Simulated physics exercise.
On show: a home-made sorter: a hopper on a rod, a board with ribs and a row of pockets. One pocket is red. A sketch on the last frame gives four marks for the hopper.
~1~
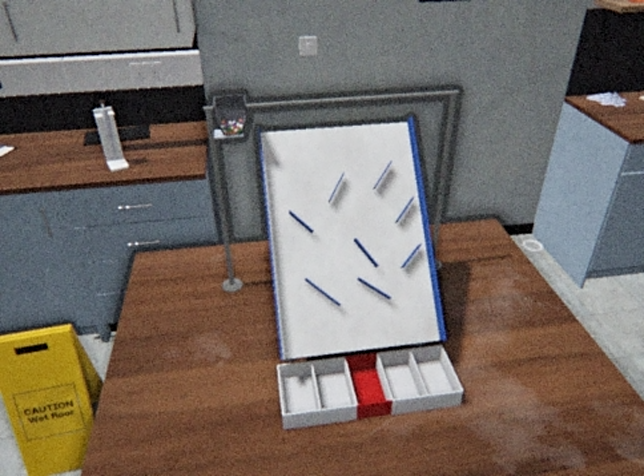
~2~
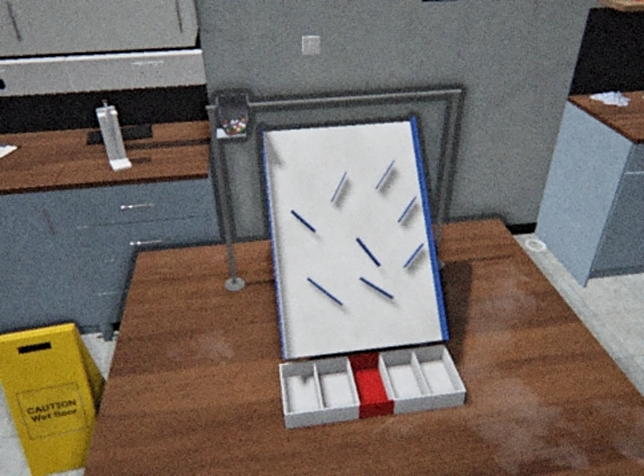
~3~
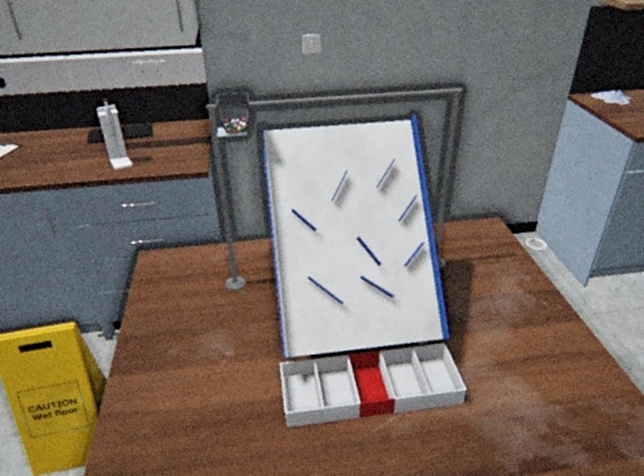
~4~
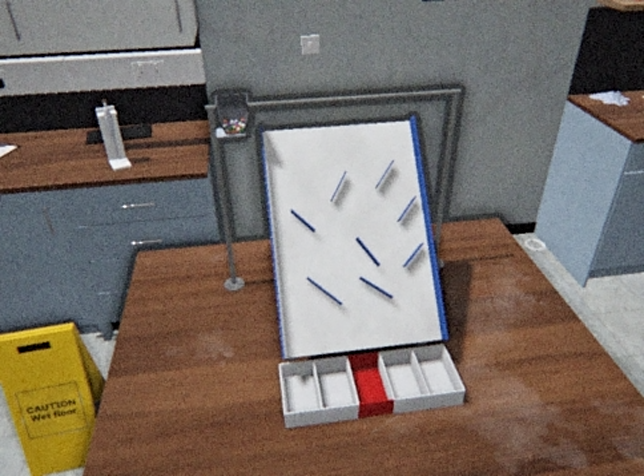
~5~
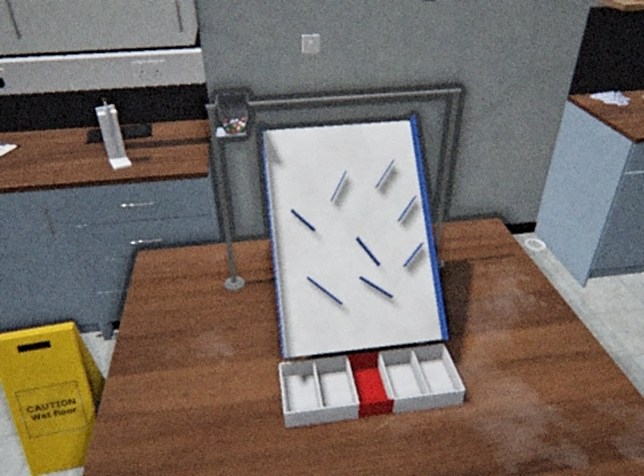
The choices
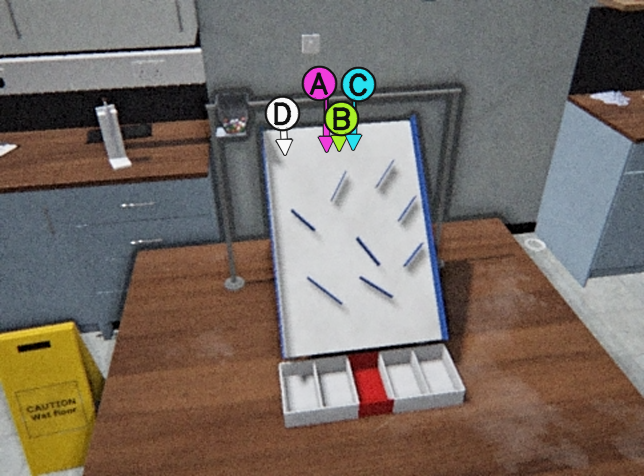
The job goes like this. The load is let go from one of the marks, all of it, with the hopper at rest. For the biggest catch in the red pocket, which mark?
I would pick mark A.
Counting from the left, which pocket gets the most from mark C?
It is the fifth one.
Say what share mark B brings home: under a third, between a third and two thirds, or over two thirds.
Under a third.
On the marked copy, mark A meets the board at (326, 146); mark B meets the board at (339, 145); mark C meets the board at (353, 144); mark D meets the board at (284, 149).
If A is chosen, about a third in the red pocket, about half in other pockets, about a quarter outside the box.
If B is chosen, a small part in the red pocket, about half in other pockets, about a third outside the box.
If C is chosen, a stray few in the red pocket, about two thirds in other pockets, about a third outside the box.
If D is chosen, about a quarter in the red pocket, about half in other pockets, about a quarter outside the box.
